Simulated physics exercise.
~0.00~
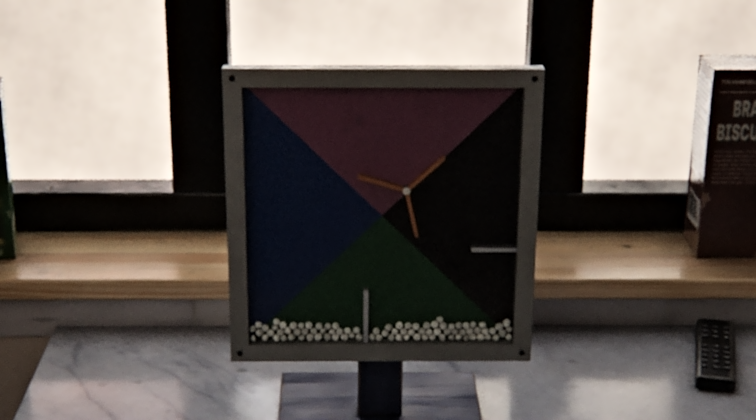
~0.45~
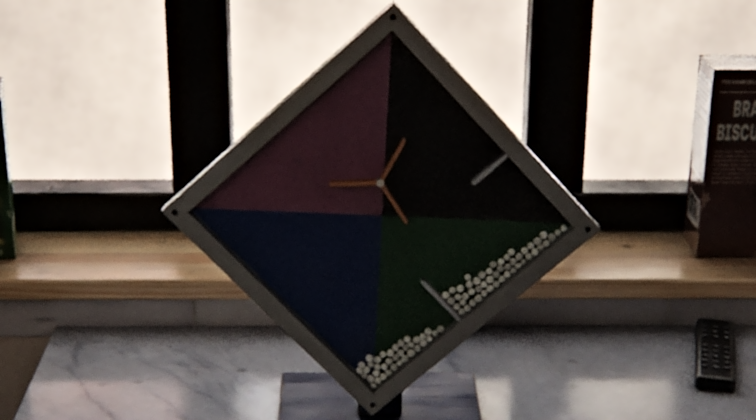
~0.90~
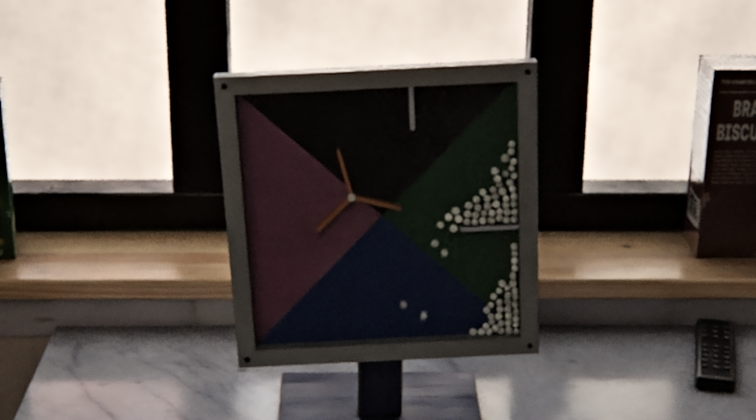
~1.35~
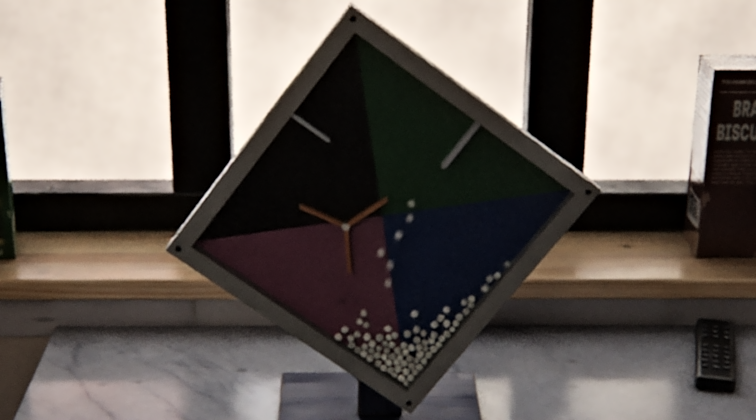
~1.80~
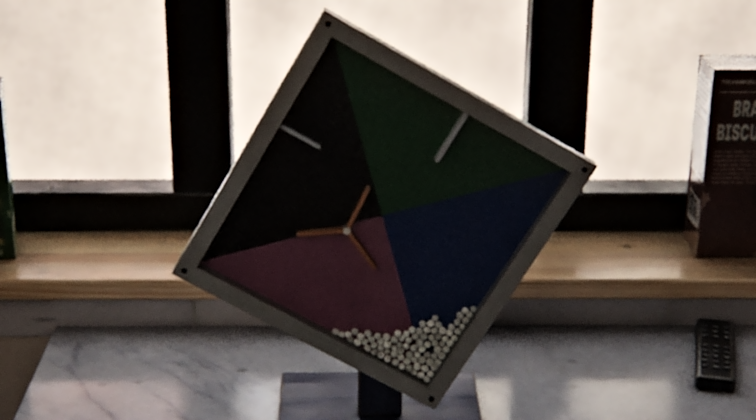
A square case of white beads turning anticlockwise, its load sliding off green, tumbling over blue and gathering across blue and pink.
